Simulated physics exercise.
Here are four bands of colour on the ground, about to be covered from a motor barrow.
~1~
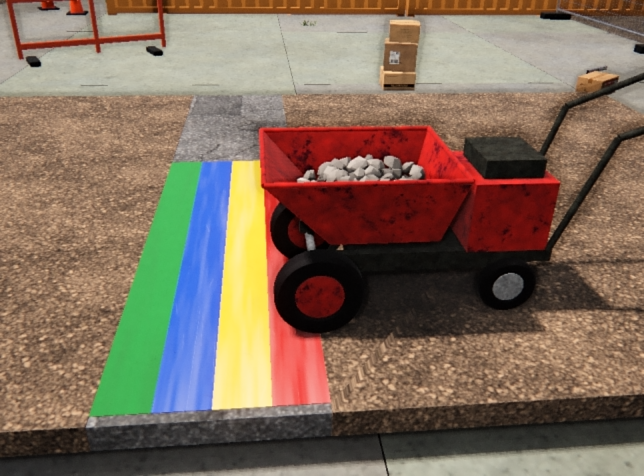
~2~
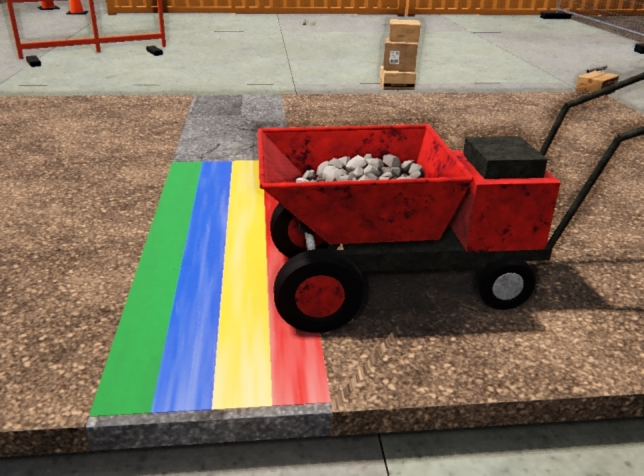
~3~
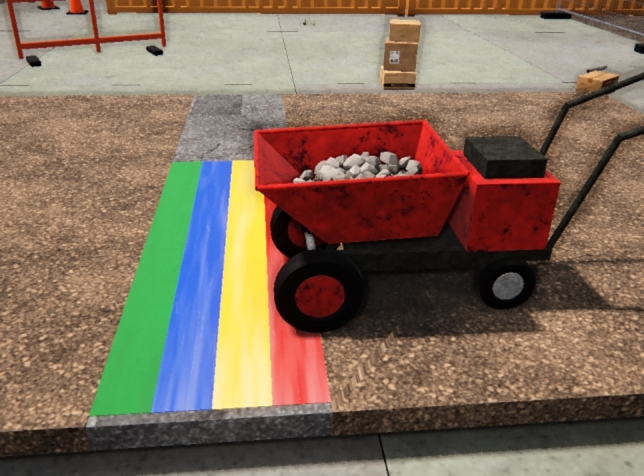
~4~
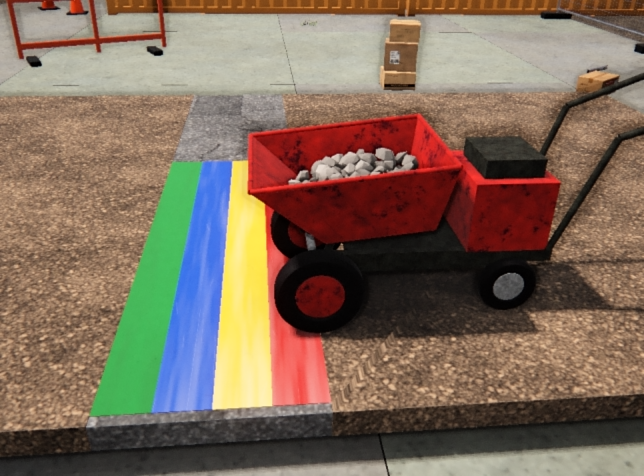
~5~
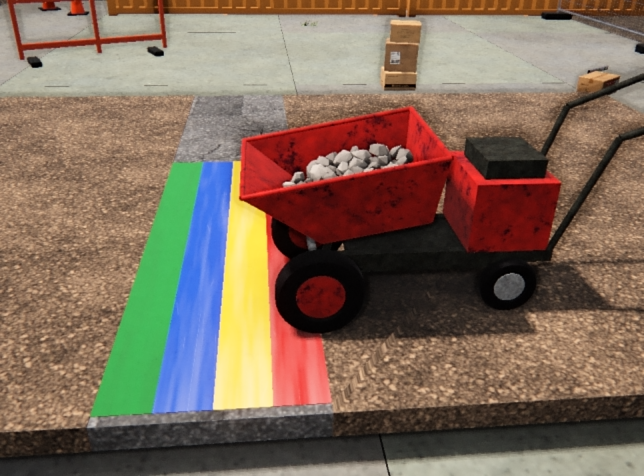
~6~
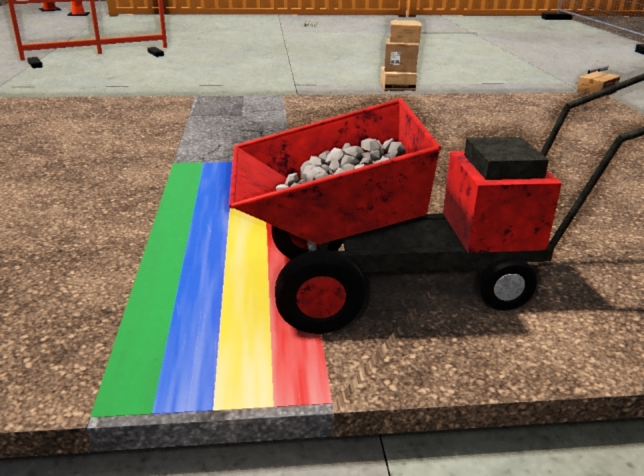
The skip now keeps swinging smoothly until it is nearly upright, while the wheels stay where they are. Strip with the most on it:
Green strip.
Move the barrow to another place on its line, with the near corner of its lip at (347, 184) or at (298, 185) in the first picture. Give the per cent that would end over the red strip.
First spot: 0 %, second spot: 0 %.
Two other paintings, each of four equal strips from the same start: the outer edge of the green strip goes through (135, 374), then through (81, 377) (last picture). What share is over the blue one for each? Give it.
I'd say some 0 % for the first and some 30 % for the second.
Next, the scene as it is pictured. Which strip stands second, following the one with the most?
That would be the strip in blue, in second.
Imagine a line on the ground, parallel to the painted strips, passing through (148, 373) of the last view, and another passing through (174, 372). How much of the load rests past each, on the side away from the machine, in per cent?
About 60 % and 80 %.
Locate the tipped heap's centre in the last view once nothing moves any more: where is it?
(149, 291).
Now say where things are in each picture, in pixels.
In the first picture, lip of the skip (264, 186), level; top of the load (371, 184), broken stones; red strip (297, 360); yellow strip (243, 363); blue strip (188, 366); green strip (132, 368).
In the second picture, lip of the skip (262, 187), level; top of the load (370, 183).
In the third picture, lip of the skip (257, 189), tipped barely; top of the load (367, 181).
In the fourth picture, lip of the skip (250, 193), tipped a little; top of the load (386, 187).
In the fifth picture, lip of the skip (242, 199), tipped a little; top of the load (392, 171).
In the sixth picture, lip of the skip (232, 206), tipped clearly; top of the load (383, 166); red strip (298, 361); yellow strip (244, 363); blue strip (190, 366); green strip (134, 369).
Just after the last frame, skip tipped steeply; every one in the skip.
A moment on, skip tipped right over; the larger part in the skip; about a tenth over the blue strip; about a tenth over the green strip.
Further on, skip tipped right over; about a tenth in the skip; roughly a quarter over the blue strip; roughly half over the green strip; roughly a quarter off the paint.
When it is over, skip tipped right over; about a tenth in the skip; not one over the red strip; not one over the yellow strip; roughly a quarter over the blue strip; roughly half over the green strip; roughly a quarter off the paint.
